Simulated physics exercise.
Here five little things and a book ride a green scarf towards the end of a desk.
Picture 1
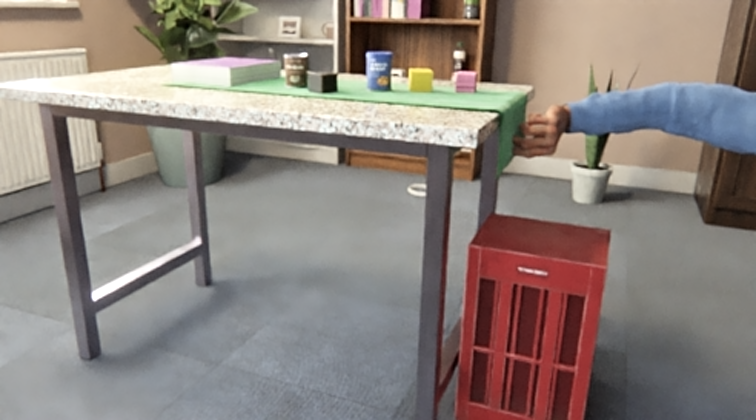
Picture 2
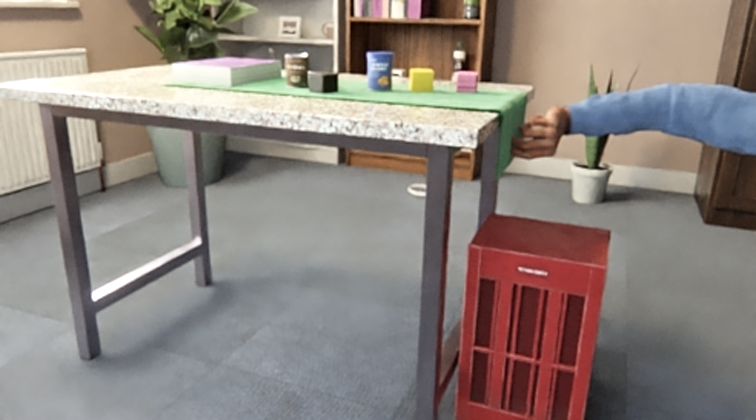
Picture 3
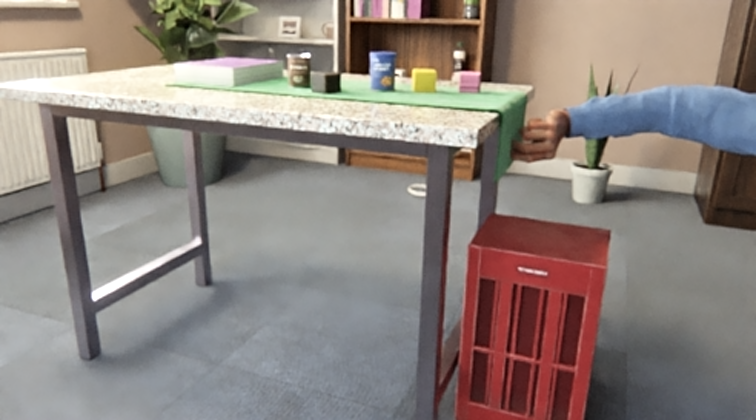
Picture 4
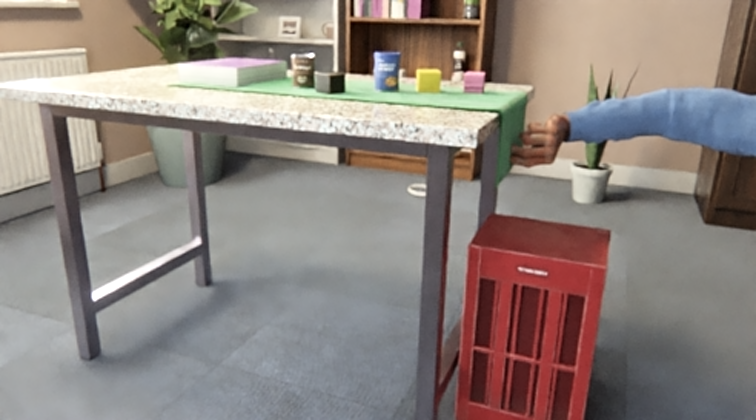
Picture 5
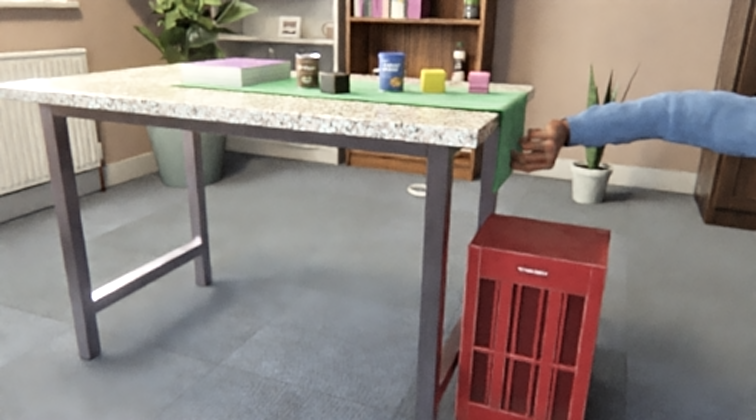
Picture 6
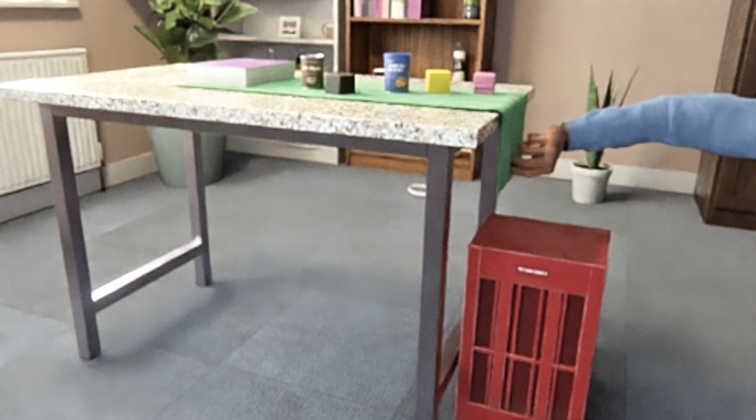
At a speckled desk, a hand draws a green scarf and its items slightly right.
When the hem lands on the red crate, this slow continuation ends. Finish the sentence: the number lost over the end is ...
The number lost over the end is one.
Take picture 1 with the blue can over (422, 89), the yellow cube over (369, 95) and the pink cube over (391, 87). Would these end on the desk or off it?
The blue can stays put; the yellow cube stays put; the pink cube stays put.
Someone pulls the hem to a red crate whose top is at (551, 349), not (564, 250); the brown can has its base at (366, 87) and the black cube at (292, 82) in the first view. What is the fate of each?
Note: Brown can lost; black cube kept on top.
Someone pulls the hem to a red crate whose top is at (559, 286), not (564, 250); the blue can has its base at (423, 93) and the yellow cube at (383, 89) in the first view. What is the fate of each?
Blue can: Lost; yellow cube: Safe.
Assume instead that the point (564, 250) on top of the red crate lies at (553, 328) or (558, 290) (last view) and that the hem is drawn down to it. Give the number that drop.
That would make 3 and 2.
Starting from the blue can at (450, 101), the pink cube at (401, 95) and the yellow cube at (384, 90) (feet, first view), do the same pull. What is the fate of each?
The blue can goes over, the pink cube holds on, the yellow cube does not fall.
Soon after, hem near (507, 206); all still up.
After that, hem on the crate; pink cube gone.
In the end, hem on the crate; pink cube gone. Over the edge go one.
